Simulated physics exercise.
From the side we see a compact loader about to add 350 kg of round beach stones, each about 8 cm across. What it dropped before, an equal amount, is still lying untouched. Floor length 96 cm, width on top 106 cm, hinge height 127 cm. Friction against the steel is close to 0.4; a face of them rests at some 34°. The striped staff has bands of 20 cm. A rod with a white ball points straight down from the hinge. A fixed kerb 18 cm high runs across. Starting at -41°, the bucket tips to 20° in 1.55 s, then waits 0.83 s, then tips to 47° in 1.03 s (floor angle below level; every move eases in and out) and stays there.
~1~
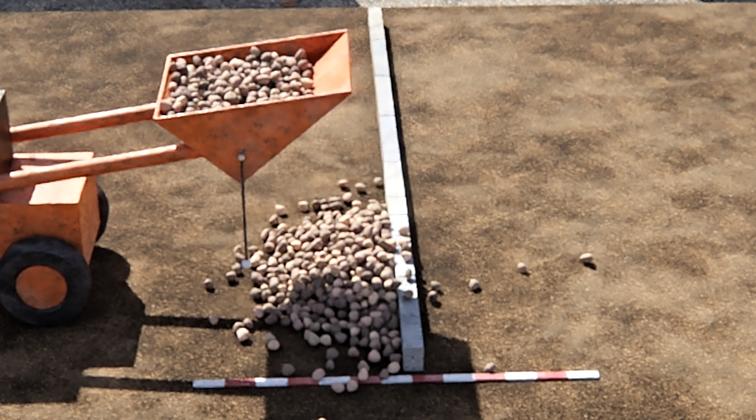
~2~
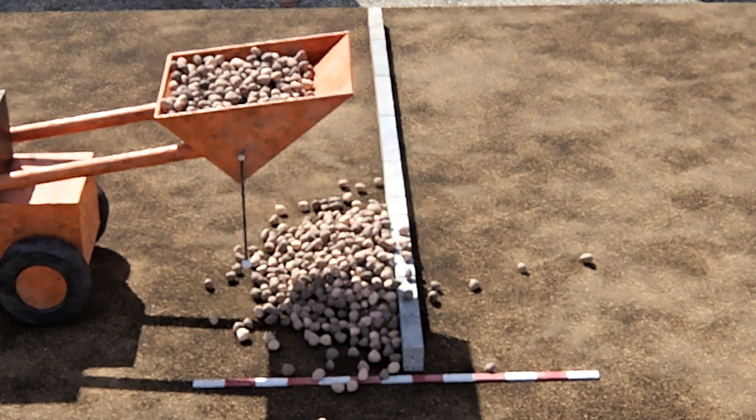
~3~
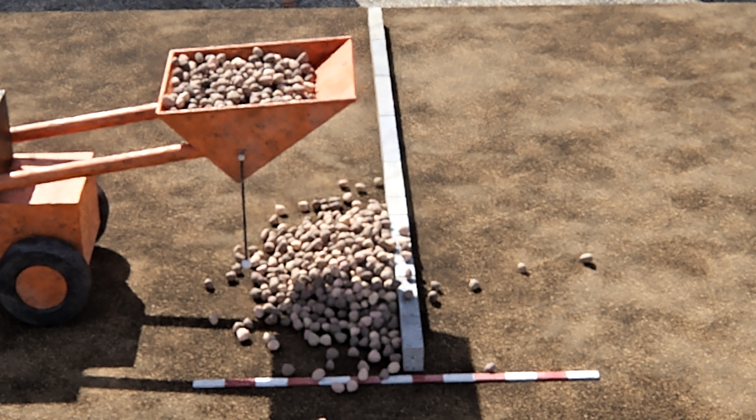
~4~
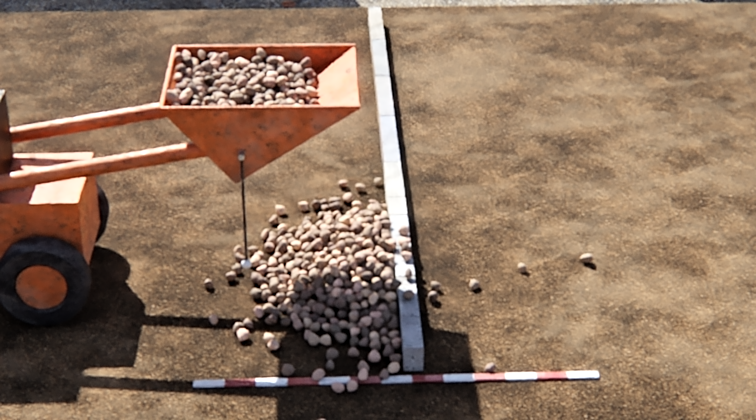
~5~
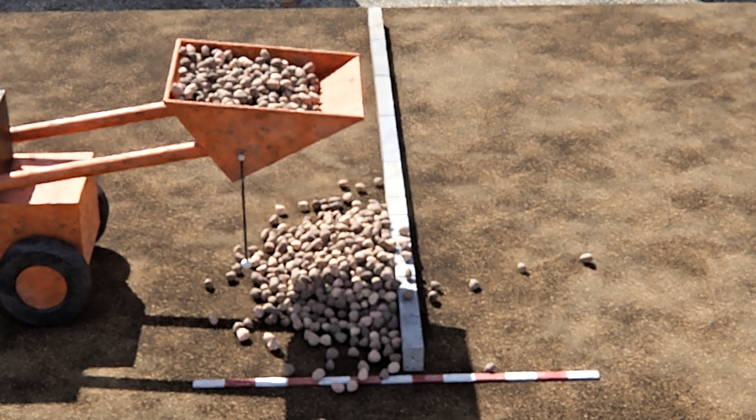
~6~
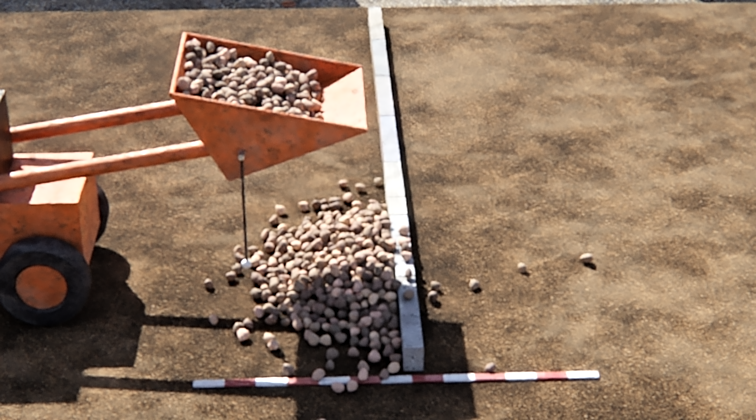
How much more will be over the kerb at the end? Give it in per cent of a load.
About 66 per cent.
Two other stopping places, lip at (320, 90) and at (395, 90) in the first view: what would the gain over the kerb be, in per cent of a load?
Near 30 per cent from the first place, 95 from the second.
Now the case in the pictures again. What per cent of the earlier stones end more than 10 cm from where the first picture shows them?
About 5 per cent.
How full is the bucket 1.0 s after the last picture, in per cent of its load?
Roughly 85 per cent is still inside.
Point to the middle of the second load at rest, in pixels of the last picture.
Their middle is at about (433, 264).
Then, 0.6 s after the last picture the floor is at 10°; in per cent of one load, 100 in the bucket, 99 on this side of the kerb, 1 over the kerb; the foremost stones are at (469, 279).
Then, 1.0 s after the last picture the floor is at 20°; in per cent of one load, 86 in the bucket, 113 on this side of the kerb, 1 over the kerb; the foremost stones are at (469, 279).
Then, 3.3 s after the last picture the floor is at 47°; in per cent of one load, 0 in the bucket, 133 on this side of the kerb, 67 over the kerb; the foremost stones are at (628, 260).
Then, 5.8 s after the last picture the floor is at 47°; in per cent of one load, 0 in the bucket, 133 on this side of the kerb, 67 over the kerb; the foremost stones are at (628, 260). Net gain over the kerb, 66.
